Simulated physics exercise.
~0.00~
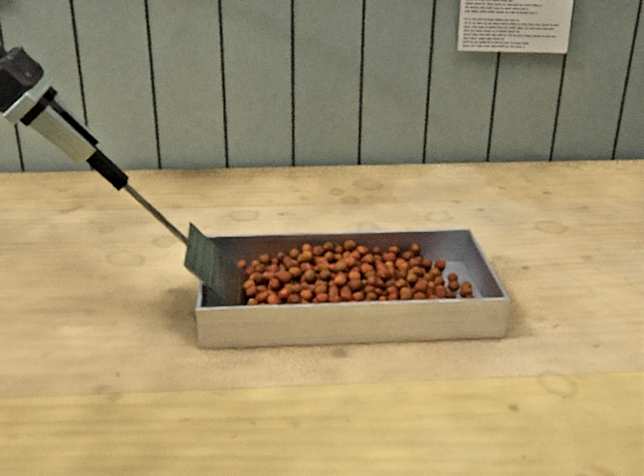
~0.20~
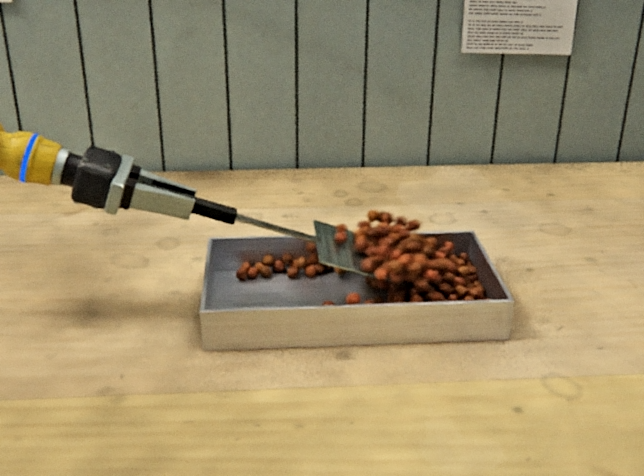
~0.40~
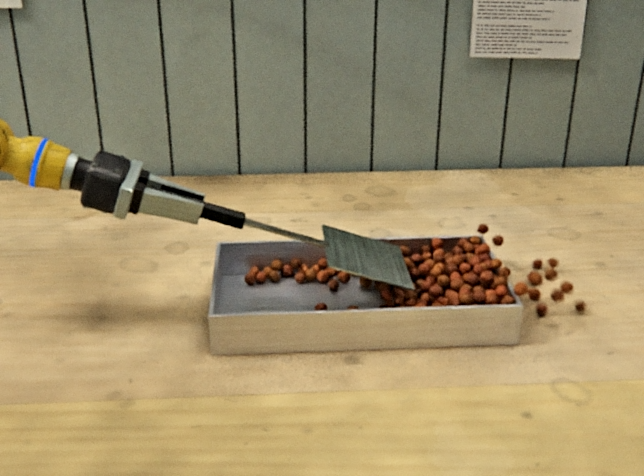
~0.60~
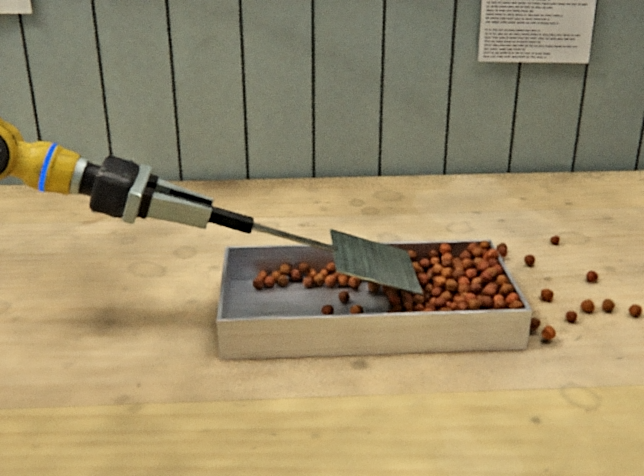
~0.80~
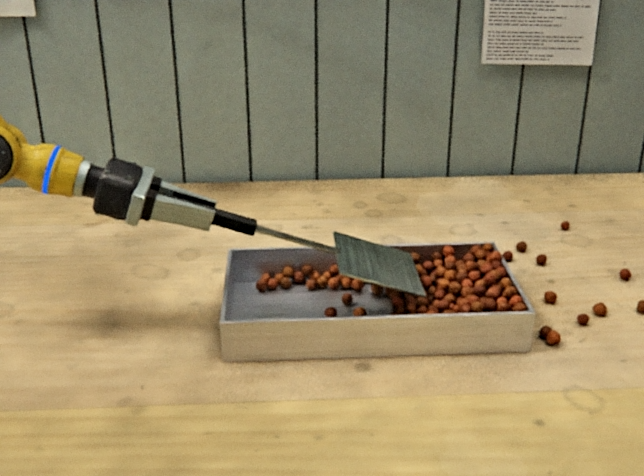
On a wooden table top, a robot arm swept a paddle to the right through a roasting tin of hazelnuts, tilting it flatter and heaping them at the right end, until several spilled over and scattered across the table while most stayed inside.
